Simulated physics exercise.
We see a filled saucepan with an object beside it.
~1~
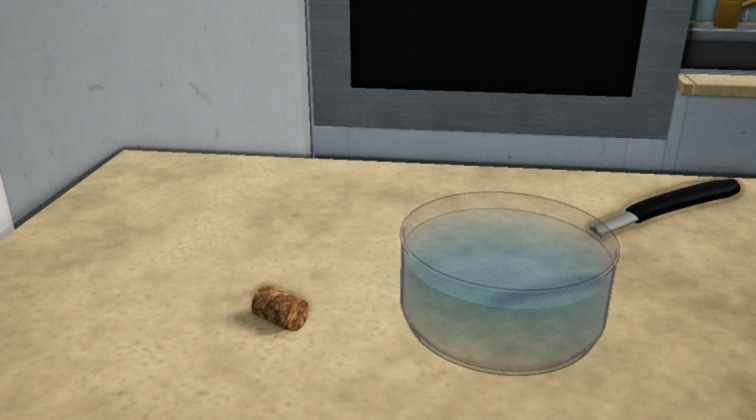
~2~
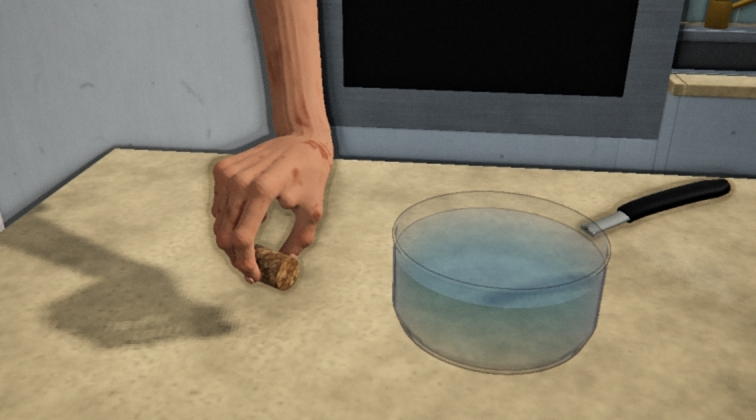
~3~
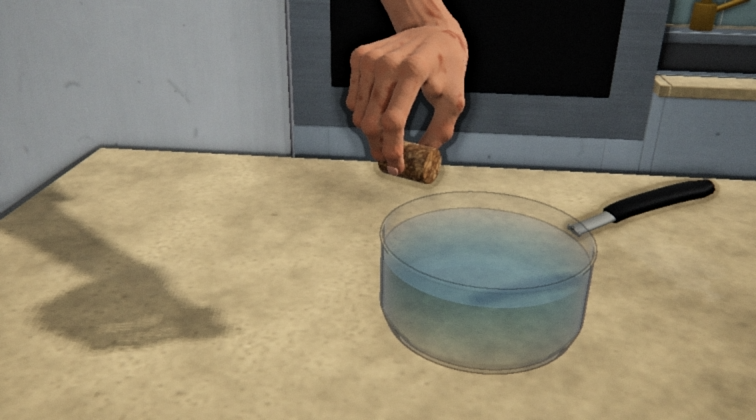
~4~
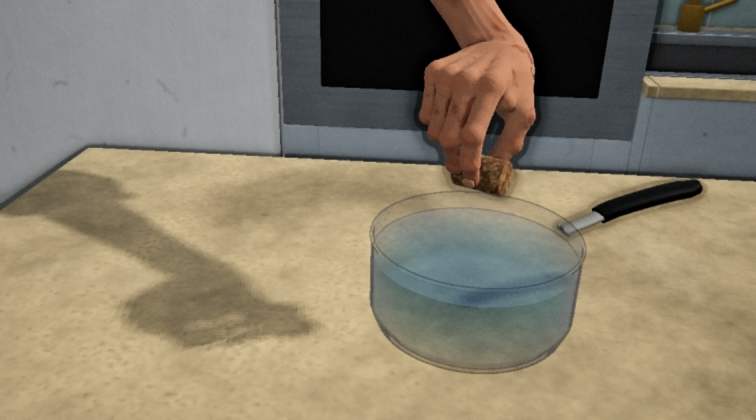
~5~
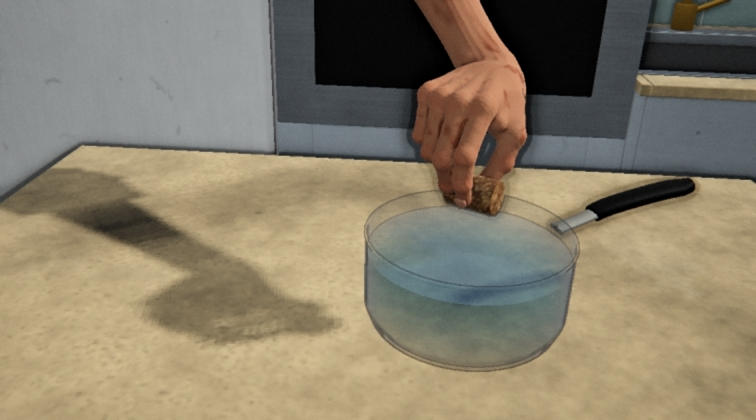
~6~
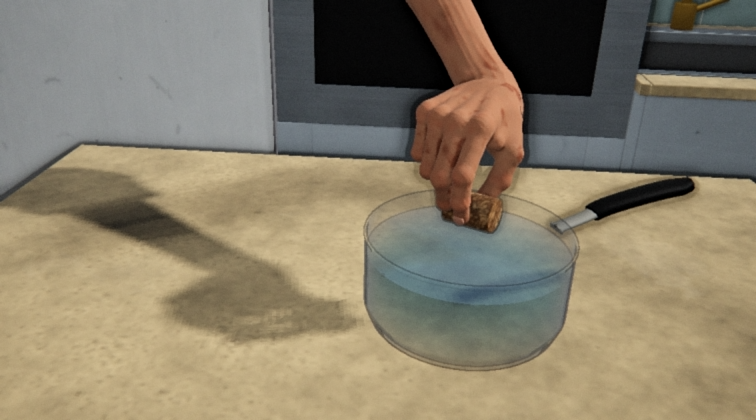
On a speckled beige countertop, a brown cork lies to the left of a clear saucepan of bluish water with a black handle. A hand reaches in, picks up the cork and carries it right, over the saucepan, then lowers it until it is just above the water.
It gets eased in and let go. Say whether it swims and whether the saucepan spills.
As I see it, the thing fails to sink; the saucepan fails to spill.
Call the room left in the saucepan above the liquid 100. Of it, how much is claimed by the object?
By my reckoning, it comes to 0 percent.
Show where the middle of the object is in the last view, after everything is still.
Roughly at (469, 242).
Soon after, the cork enters the water; the saucepan is about three quarters full.
Later, the cork comes up again; the saucepan is about three quarters full.
In the end, the cork floats; the saucepan is about three quarters full; nothing is spilt.
